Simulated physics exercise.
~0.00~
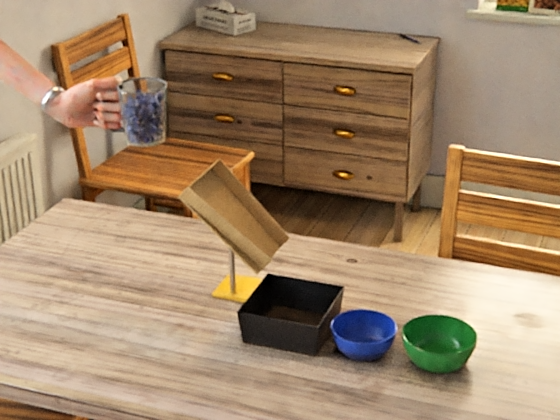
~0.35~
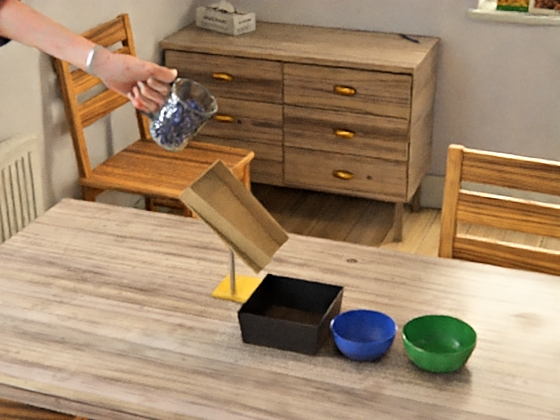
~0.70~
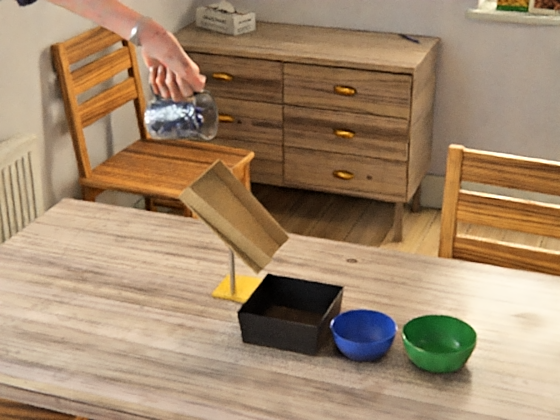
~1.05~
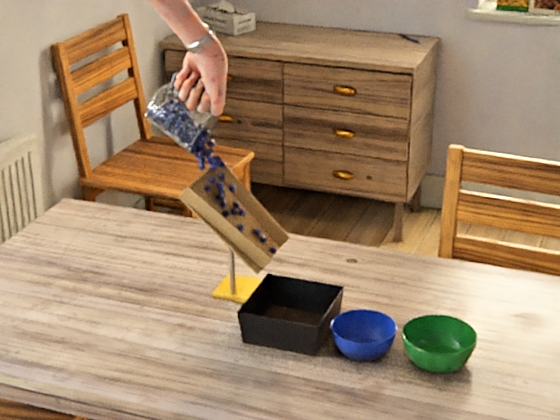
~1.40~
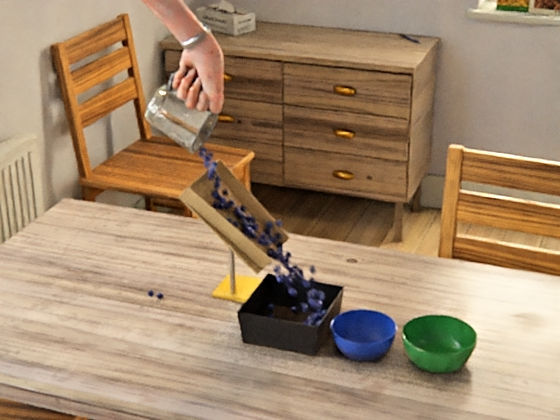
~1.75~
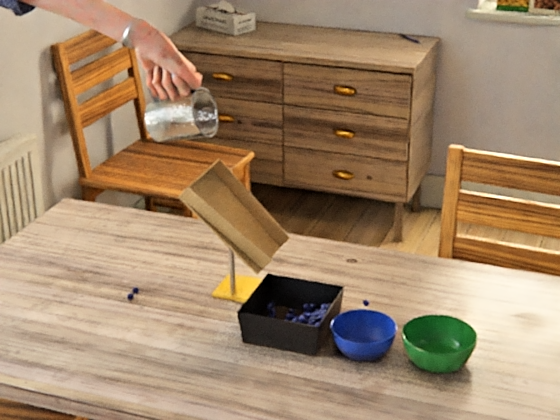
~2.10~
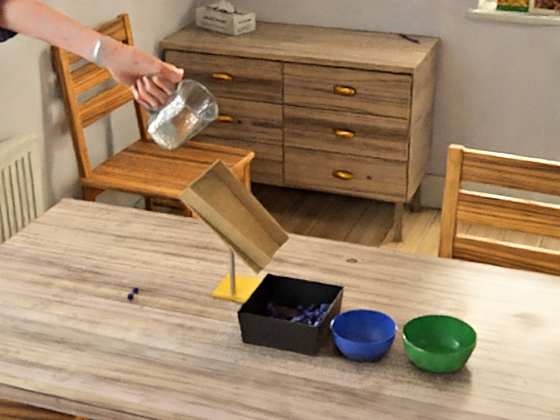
A hand tips a glass cup of blueberries over a tilted wooden chute on a pale wooden table, seen from slightly above in a room with chairs and a chest of drawers. The chute stands on a yellow base, with a black tin, a blue bowl and a green bowl lined up to its right. The berries tumble down the slope and pour into the tin, while a few stray onto the tabletop. The hand then turns the emptied cup partly back upright. Nearly all the berries rest in the tin, and both bowls look empty.
